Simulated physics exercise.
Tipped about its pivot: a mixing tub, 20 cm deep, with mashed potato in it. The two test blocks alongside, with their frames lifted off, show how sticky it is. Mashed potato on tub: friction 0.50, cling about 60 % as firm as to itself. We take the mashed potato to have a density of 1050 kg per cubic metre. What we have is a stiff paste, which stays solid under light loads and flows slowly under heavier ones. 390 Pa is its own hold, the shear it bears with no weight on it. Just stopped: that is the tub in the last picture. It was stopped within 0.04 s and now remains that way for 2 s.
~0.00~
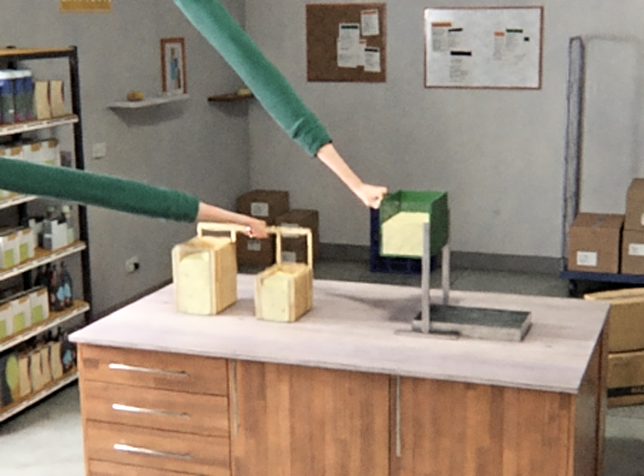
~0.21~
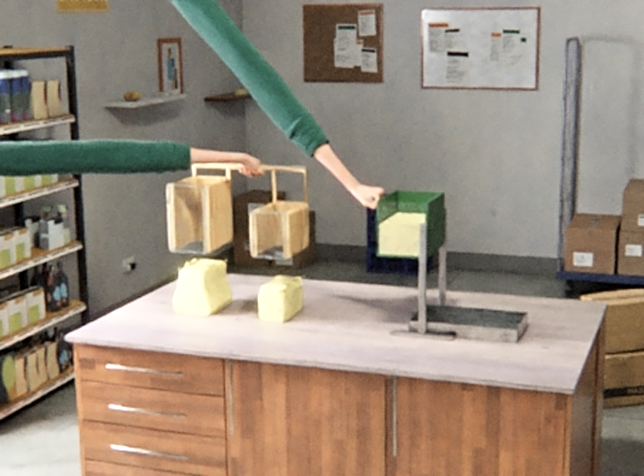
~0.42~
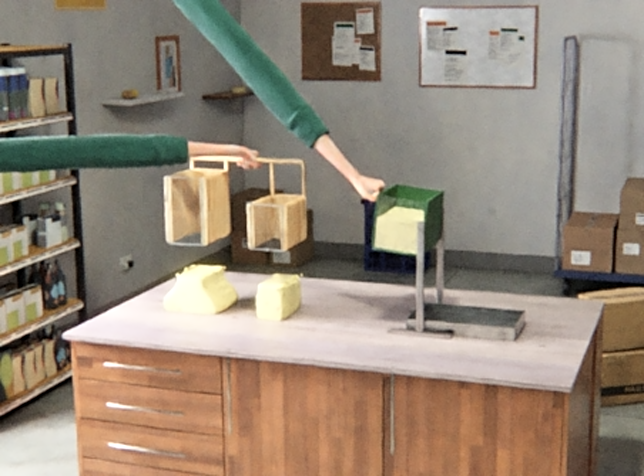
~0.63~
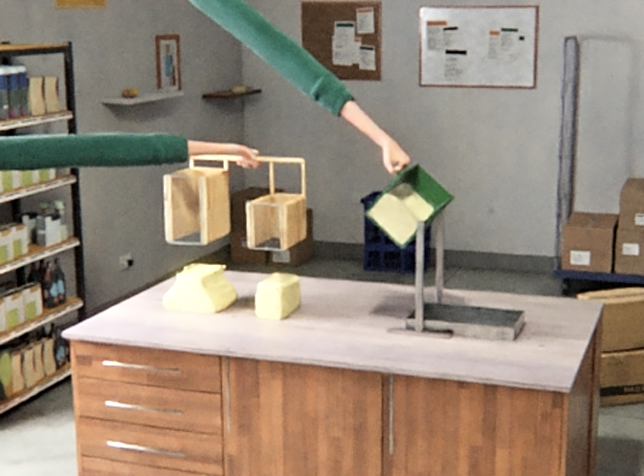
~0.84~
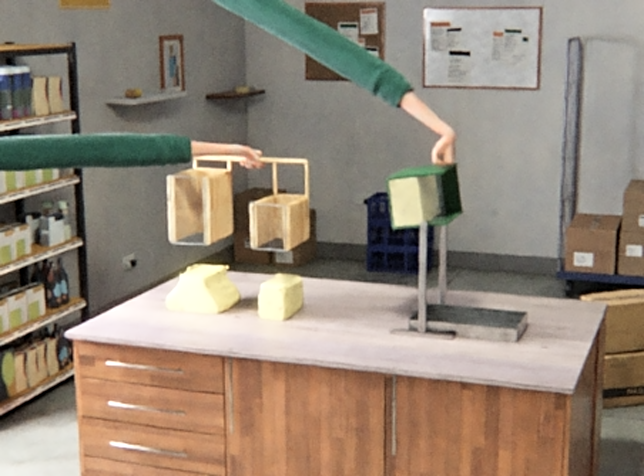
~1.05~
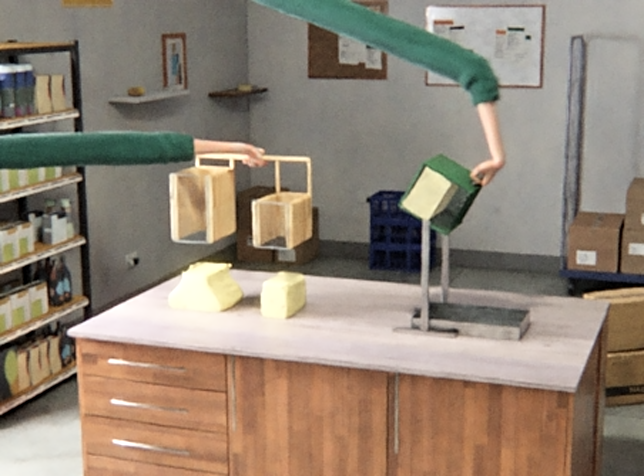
At a storeroom counter, a hand lifted joined wooden boxes off two pale yellow blocks, and the left one slumped; then another hand turned a green tub of yellow mash rightward past its side.
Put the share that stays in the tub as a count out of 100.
The share that stays is about 0 out of 100.
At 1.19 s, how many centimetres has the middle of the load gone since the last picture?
About 7 cm.
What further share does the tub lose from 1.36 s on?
Close to 20 % of the whole load.
By 1.19 s, the tub is at 119 degrees and holds 98 %.
By 1.36 s, the tub is at 119 degrees and holds 19 %.
By 1.53 s, the tub is at 119 degrees and holds 0 %.
By 1.70 s, the tub is at 119 degrees and holds 0 %.
By 3.05 s, at the end, the tub is at 119 degrees and holds 0 %.
